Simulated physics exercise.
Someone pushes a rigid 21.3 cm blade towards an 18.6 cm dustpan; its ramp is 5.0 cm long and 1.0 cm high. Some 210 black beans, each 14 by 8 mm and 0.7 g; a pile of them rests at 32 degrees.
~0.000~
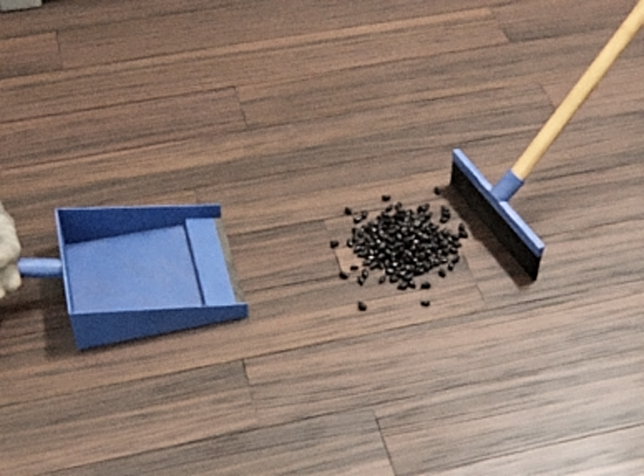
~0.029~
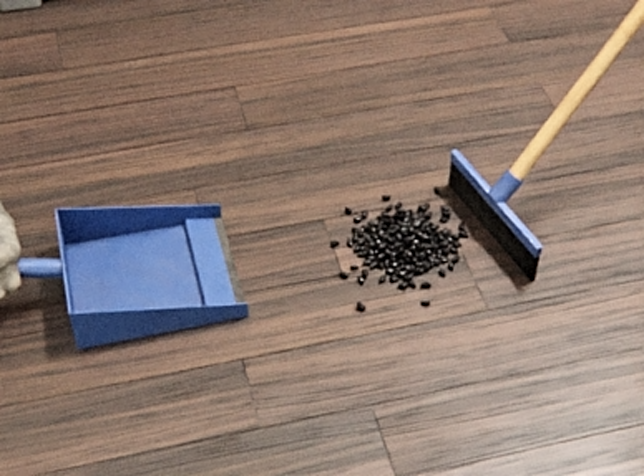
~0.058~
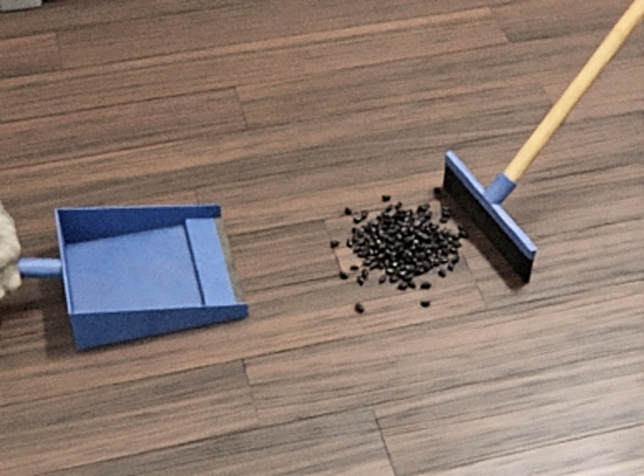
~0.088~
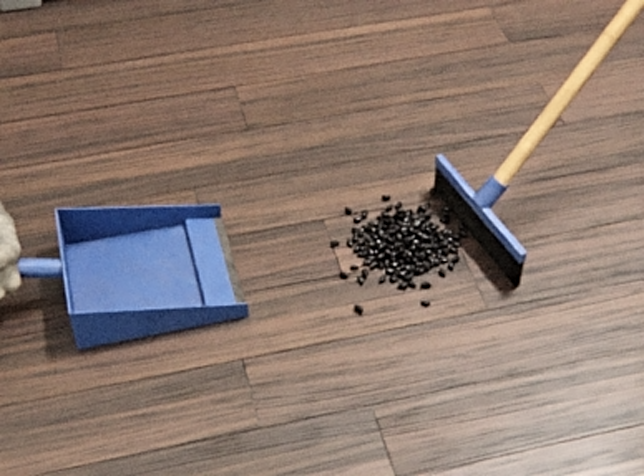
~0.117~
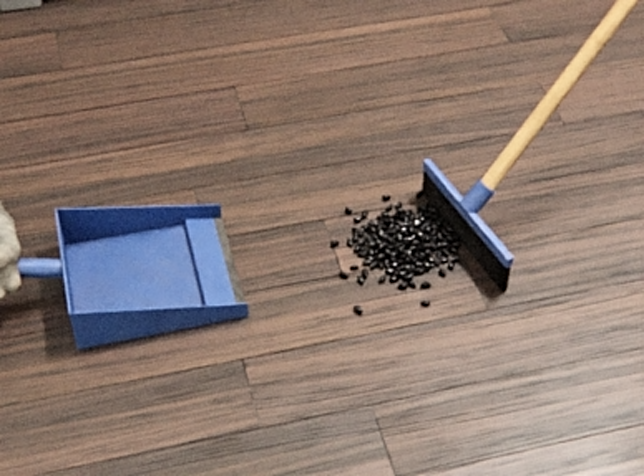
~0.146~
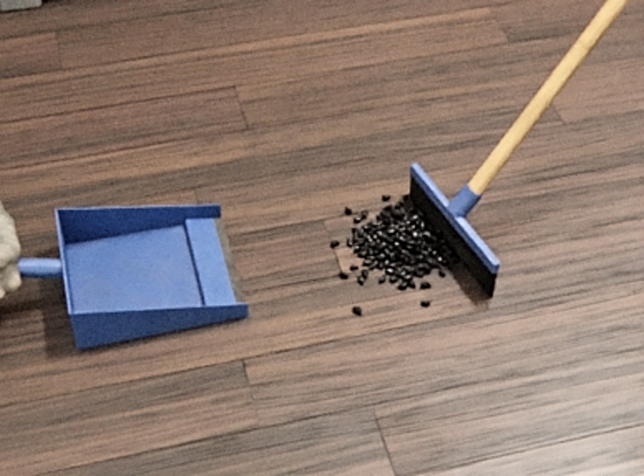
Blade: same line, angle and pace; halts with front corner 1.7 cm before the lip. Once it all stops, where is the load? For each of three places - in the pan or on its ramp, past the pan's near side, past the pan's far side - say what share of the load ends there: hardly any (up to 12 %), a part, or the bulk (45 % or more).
In the pan or on its ramp: A part; past the pan's near side: A part; past the pan's far side: Hardly any.
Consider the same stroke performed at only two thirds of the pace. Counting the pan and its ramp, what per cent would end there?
Then some 25 in a hundred.
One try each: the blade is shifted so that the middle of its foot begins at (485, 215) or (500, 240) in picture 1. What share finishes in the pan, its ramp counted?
About 30 and 20 per cent.
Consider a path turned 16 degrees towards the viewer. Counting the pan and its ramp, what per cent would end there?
That gives near 5 in a hundred.
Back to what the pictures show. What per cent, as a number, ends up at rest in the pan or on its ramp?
Some 30 per cent.
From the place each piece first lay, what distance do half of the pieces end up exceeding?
Roughly 26 centimetres.
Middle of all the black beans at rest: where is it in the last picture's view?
Roughly (243, 301).
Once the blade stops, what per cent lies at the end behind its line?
Estimate: Near 10 %.
After 0.33 s, middle of the blade 17 cm from the lip; 0 % over the lip, far side 0 %, near side 20 %.
After 0.46 s, middle of the blade 8 cm from the lip; 0 % over the lip, far side 0 %, near side 30 %.
Then, at 0.71 s, middle of the blade 4 cm from the lip; 30 % over the lip, far side 5 %, near side 40 %.
At rest (2.7 s), pan 30 %, near side 40 %, far side 5 %, in front of the lip or behind the blade 30 %.
